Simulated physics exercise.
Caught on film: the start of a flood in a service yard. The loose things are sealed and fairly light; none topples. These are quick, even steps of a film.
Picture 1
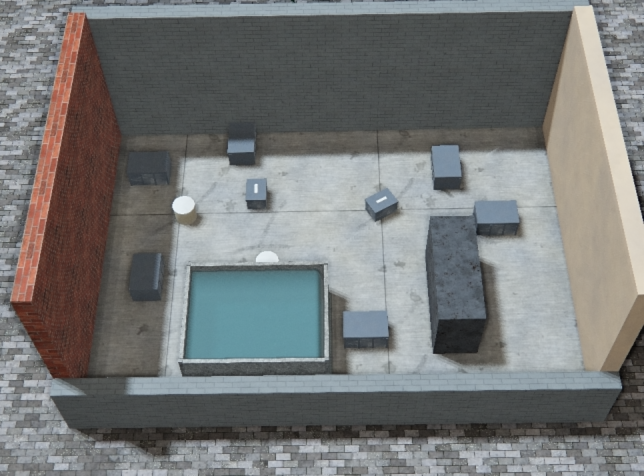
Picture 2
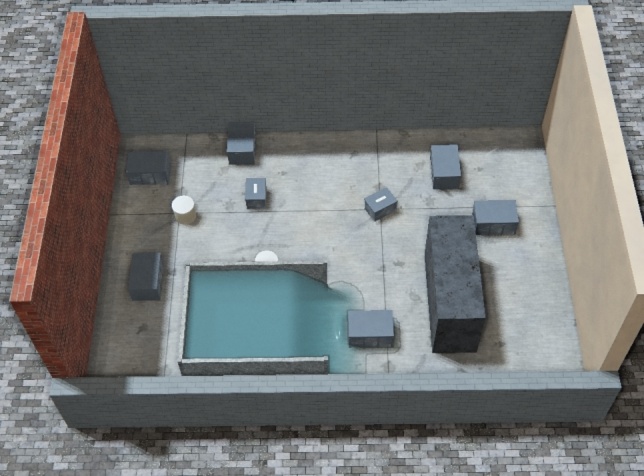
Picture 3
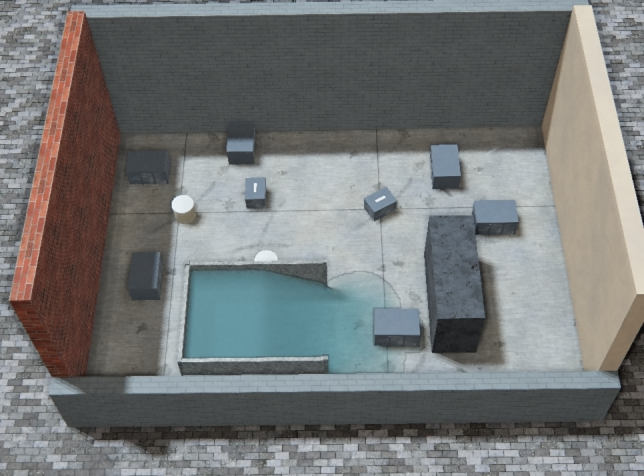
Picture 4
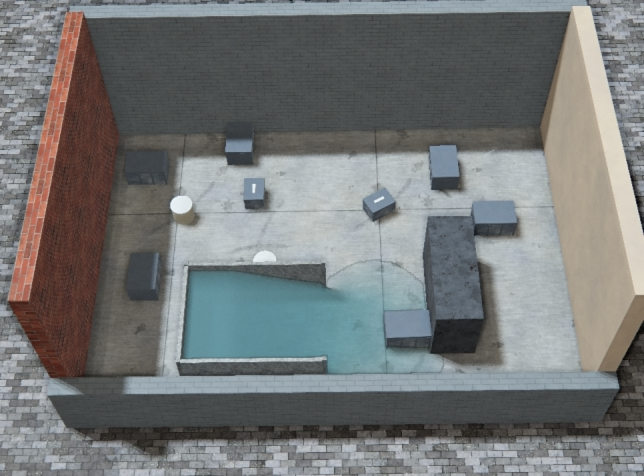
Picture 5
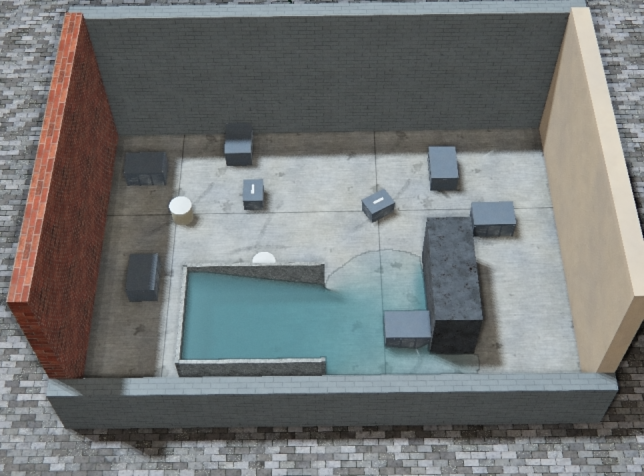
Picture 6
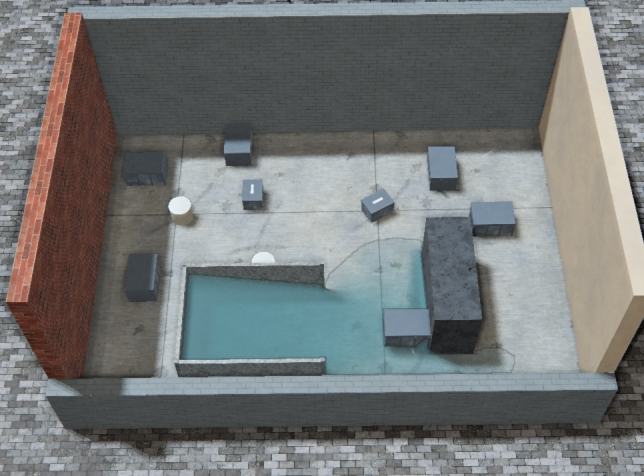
Water pouring from an open-sided tank pushes a grey crate right to a dark block and spreads across the yard floor.
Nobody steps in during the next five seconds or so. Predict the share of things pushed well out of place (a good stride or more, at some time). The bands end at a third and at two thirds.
It is one to two thirds.
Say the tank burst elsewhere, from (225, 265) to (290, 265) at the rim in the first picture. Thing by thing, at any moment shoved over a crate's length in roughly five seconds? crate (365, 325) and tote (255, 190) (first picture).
One after the other: Short of that, yes.
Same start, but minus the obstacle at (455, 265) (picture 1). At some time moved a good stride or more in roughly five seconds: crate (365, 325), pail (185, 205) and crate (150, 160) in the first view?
One after the other: Yes, not that far, short of that.
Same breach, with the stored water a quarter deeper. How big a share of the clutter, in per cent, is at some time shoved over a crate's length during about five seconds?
Near 70 in a hundred.
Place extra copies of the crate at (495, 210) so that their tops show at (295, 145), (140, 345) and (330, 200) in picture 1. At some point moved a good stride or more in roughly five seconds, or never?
In that order: Swept aside, not that far, swept aside.
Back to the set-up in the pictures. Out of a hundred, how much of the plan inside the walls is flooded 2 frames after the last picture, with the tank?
Near 25 in a hundred.
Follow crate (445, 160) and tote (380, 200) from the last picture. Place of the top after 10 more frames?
Roughly at (457, 131) and (306, 153).
A moment on, 1 of 10 are well off their spots; 1 afloat.
Next, 3 of 10 are well off their spots; 2 afloat.
Later, 5 of 10 are well off their spots; 4 afloat.
In the end, 6 of 10 are well off their spots, and 6 have been at some point; 7 afloat.
